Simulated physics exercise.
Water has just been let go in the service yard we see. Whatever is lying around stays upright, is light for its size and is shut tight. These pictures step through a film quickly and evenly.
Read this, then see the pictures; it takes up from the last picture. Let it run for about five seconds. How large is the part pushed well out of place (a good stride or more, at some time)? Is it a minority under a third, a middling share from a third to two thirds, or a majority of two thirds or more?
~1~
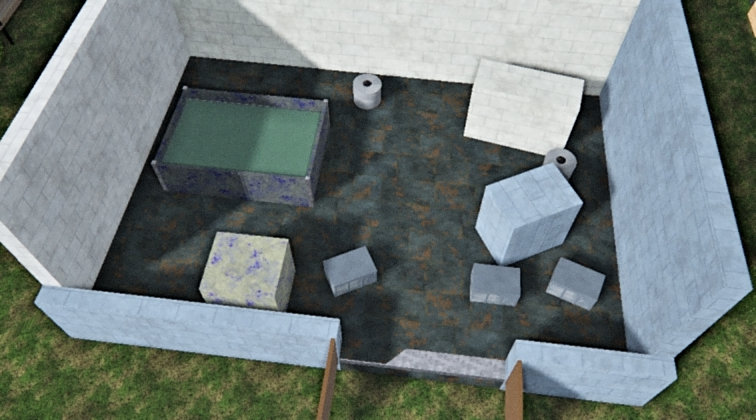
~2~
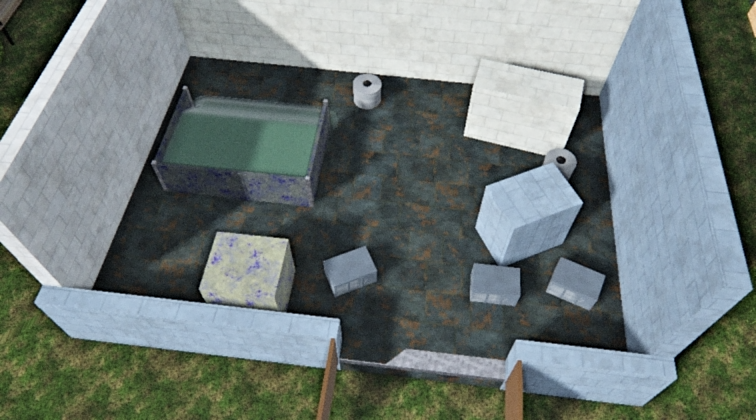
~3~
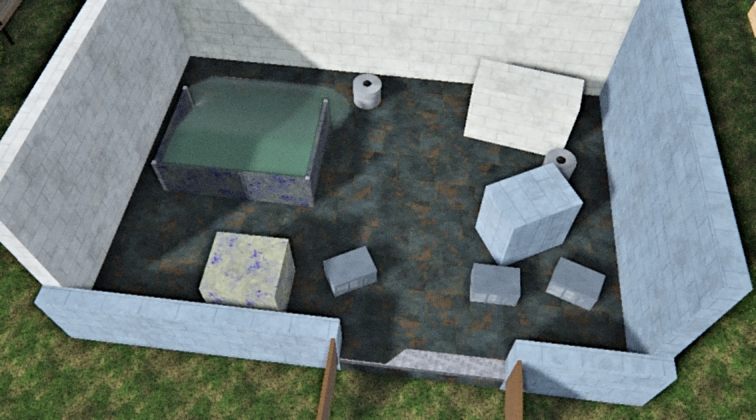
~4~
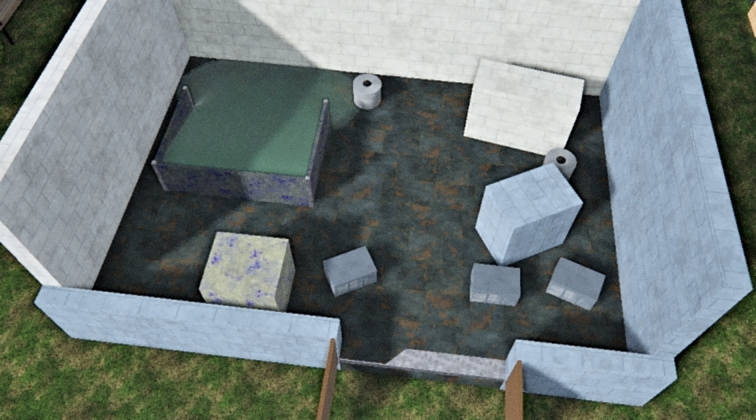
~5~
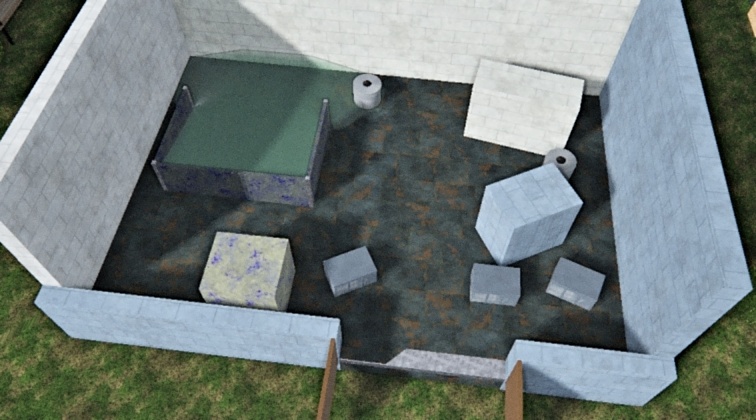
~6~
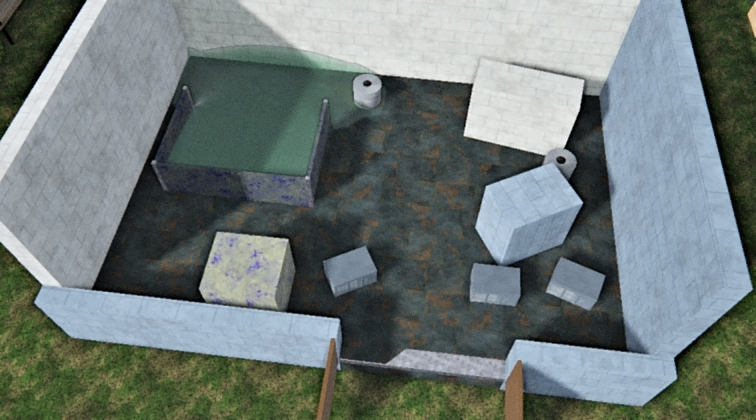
It stays below a third.
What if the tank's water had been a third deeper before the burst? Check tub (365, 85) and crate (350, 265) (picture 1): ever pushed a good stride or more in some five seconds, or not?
So the first made it that far, and the second came up short.
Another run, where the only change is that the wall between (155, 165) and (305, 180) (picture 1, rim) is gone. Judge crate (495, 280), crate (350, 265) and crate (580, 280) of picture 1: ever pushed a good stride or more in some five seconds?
The first: Got that far; the second: Got that far; the third: Never got that far.
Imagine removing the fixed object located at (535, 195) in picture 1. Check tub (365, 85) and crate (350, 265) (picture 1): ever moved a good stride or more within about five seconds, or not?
In the order asked, the first one gets that far and the second one never gets that far.
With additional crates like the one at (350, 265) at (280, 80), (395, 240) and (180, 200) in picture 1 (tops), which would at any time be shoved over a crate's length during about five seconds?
First driven off, second remains in place, third remains in place.
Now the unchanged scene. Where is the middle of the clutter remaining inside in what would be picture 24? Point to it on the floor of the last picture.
I'd put it roughly at (497, 243).
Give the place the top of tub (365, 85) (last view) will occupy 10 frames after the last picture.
(437, 121), roughly.
A moment on, 0 of 5 are well off their spots; 0 afloat.
Next, 1 of 5 are well off their spots; 0 afloat.
Later, 1 of 5 are well off their spots; 1 afloat.
In the end, 1 of 5 are well off their spots, and 1 have been at some point; 2 afloat.
